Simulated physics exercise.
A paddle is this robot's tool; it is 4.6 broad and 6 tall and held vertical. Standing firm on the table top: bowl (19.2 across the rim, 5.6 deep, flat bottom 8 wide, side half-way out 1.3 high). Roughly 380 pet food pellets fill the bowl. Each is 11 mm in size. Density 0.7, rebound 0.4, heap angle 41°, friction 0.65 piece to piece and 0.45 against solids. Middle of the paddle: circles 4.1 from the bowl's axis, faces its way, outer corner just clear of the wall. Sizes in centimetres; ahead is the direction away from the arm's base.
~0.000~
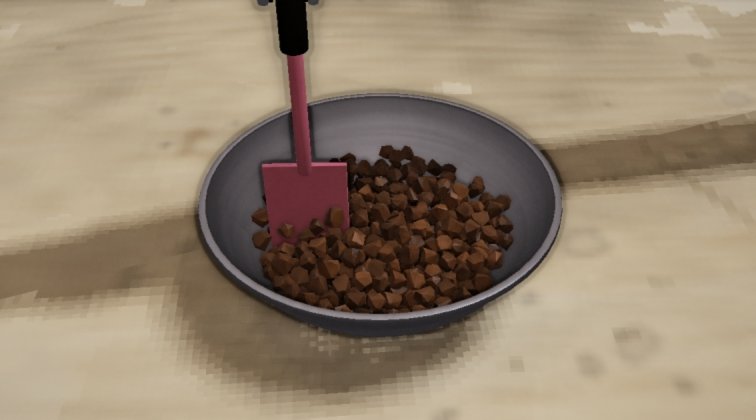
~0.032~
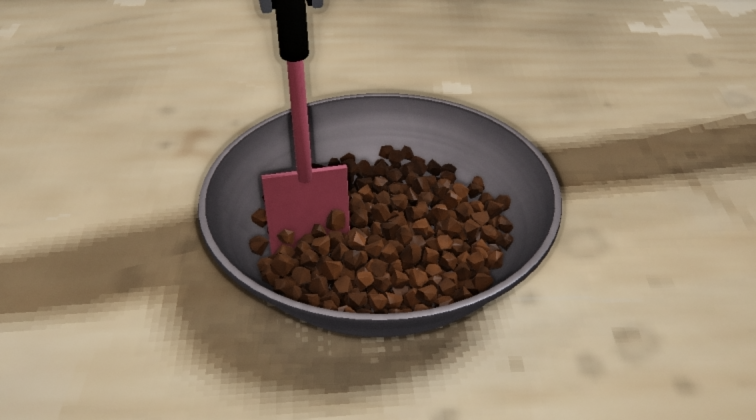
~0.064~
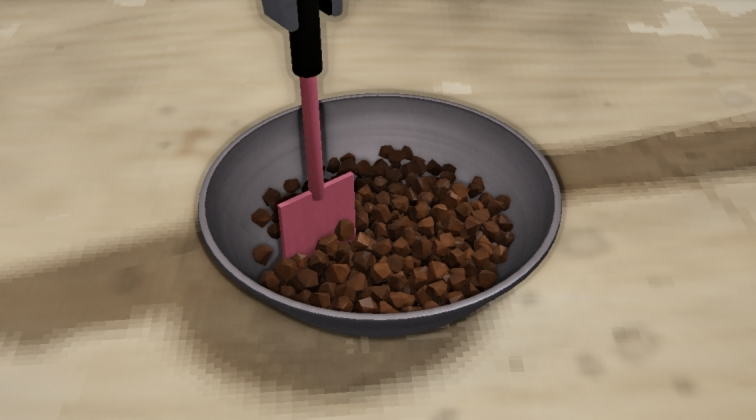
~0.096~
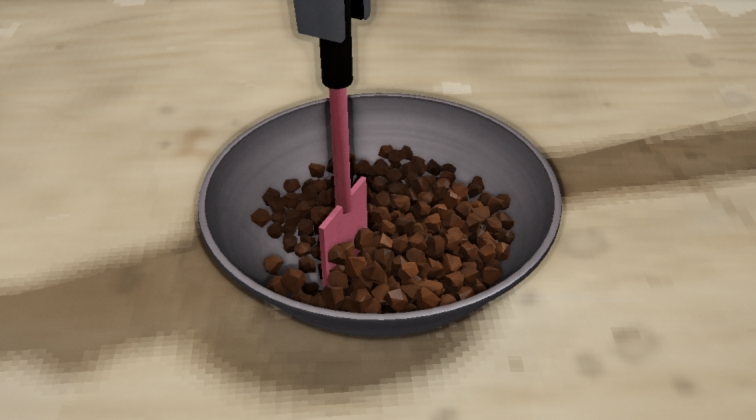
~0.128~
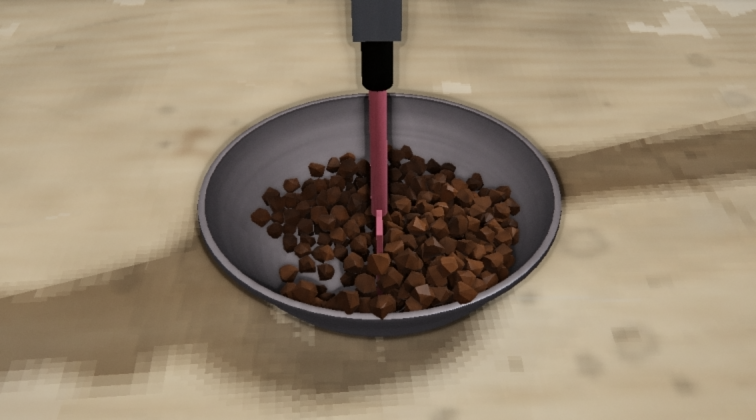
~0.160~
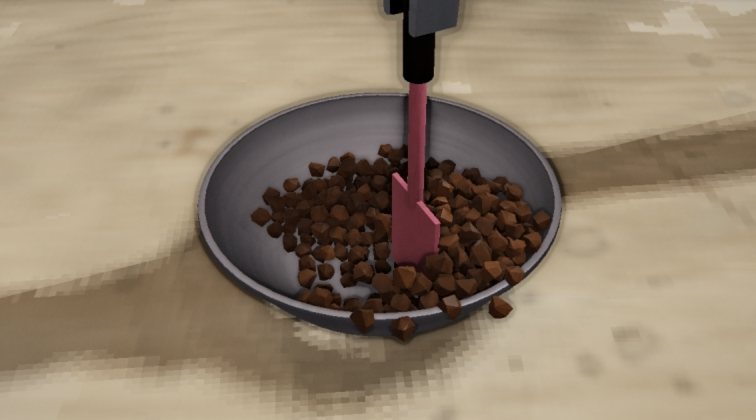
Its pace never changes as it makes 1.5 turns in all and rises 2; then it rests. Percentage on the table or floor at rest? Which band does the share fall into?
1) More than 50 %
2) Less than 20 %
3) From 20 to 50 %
3.
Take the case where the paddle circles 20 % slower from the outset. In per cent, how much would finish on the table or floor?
20 per cent.
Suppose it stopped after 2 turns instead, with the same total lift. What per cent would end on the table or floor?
Then about 35 per cent.
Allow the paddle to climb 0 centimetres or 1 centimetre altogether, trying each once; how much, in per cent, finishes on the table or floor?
Try one: Around 40 %; try two: Around 35 %.
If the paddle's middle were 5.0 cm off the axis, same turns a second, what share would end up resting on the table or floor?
That would come to roughly 25 percent.
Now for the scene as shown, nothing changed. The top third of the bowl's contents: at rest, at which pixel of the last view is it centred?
The centre is near pixel (372, 248).
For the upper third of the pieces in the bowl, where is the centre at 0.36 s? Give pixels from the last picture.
Near (333, 129).
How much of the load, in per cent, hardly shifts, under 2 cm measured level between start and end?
Around 10 per cent.
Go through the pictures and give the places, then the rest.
The paddle neck at (302, 142), 0° round; upper third of the load around (392, 221), from x 260 to 505, top at y 155; 381 in the bowl, in the first frame.
The paddle neck at (302, 148), 11° round; upper third of the load around (390, 228), from x 260 to 505, top at y 155, in the second frame.
The paddle neck at (315, 166), 36° round; upper third of the load around (386, 246), from x 260 to 505, top at y 155, in the third frame.
The paddle neck at (342, 178), 63° round; upper third of the load around (396, 257), from x 260 to 505, top at y 150, in the fourth frame.
The paddle neck at (379, 181), 89° round; upper third of the load around (427, 253), from x 260 to 510, top at y 150, in the fifth frame.
The paddle neck at (416, 174), 116° round; upper third of the load around (461, 241), from x 260 to 540, top at y 150; 376 in the bowl, 5 in flight or on the tool, in the sixth frame.
After 0.36 s, 279° round, highest piece 9 above the table; 322 in the bowl, 33 on the table or floor, 26 in flight or on the tool.
After 0.55 s, 82° round, highest piece 8 above the table; 279 in the bowl, 96 on the table or floor, 6 in flight or on the tool.
After 0.85 s, 180° round, highest piece 5 above the table; 271 in the bowl, 110 on the table or floor.
After 1.55 s, 180° round, highest piece 5 above the table; 271 in the bowl, 110 on the table or floor.
In the end, 271 in the bowl, 110 on the table or floor. That is 29 % on the table or floor.
